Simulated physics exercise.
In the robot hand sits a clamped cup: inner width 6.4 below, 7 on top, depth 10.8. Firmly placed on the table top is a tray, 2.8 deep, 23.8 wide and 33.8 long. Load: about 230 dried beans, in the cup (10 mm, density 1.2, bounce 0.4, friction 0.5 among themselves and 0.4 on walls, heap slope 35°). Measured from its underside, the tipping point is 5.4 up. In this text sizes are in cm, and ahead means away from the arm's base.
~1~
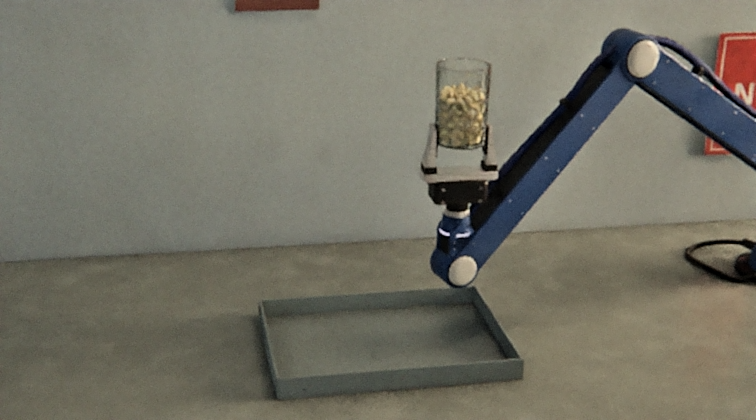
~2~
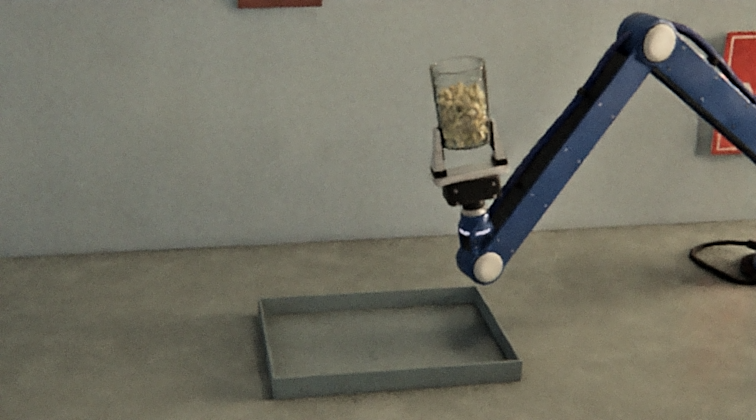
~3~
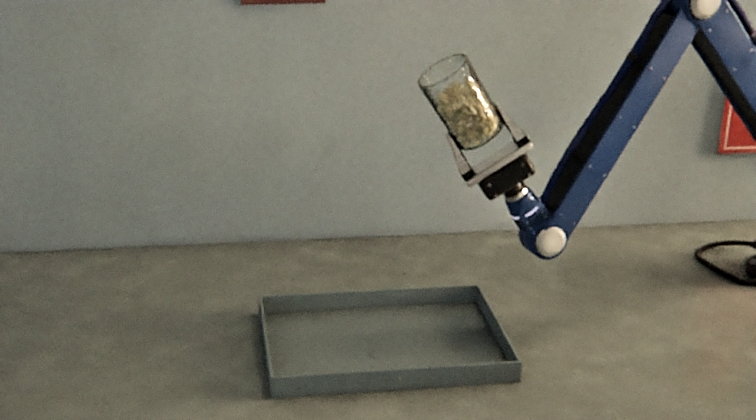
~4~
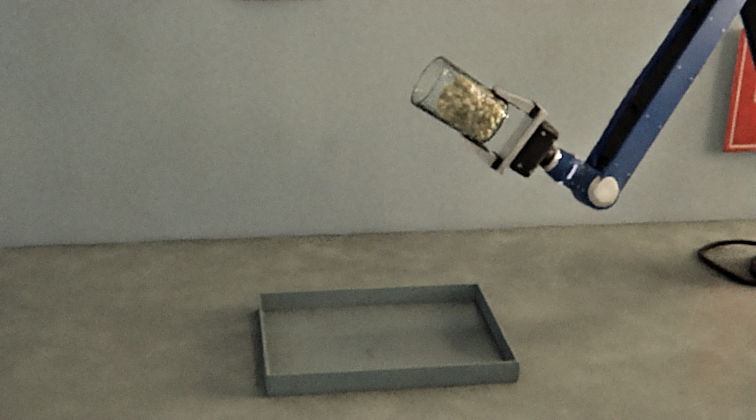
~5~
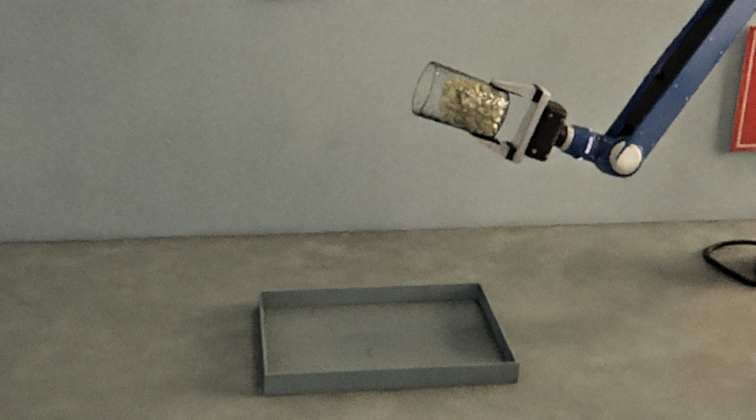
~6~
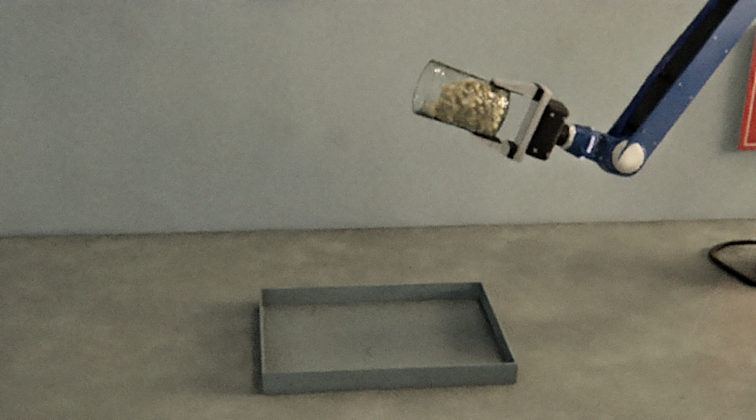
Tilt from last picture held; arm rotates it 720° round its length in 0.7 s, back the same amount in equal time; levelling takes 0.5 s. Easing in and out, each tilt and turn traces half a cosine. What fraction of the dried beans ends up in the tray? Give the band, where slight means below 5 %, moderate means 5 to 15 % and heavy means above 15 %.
The band is slight.
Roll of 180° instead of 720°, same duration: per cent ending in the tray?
Roughly 0 percent, then.
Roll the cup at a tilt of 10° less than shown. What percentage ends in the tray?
Share: About 0 %.
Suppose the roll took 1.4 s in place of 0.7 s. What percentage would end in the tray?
In that case around 5 percent.
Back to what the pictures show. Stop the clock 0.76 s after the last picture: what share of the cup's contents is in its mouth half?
30 %, about.
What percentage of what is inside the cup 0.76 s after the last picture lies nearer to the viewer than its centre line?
I'd put it at about 50 per cent.
Then, 0.76 s later, tipped 70°, highest piece 39 above the table; 230 in the cup, 1 in the tray.
Then, 1.52 s later, tipped 61°, highest piece 38 above the table; 230 in the cup, 1 in the tray.
Then, 2.10 s later, upright, highest piece 41 above the table; 230 in the cup, 1 in the tray.
Then, 2.80 s later, upright, highest piece 41 above the table; 230 in the cup, 1 in the tray.
At rest, 230 in the cup, 1 in the tray. That is 0 % in the tray.
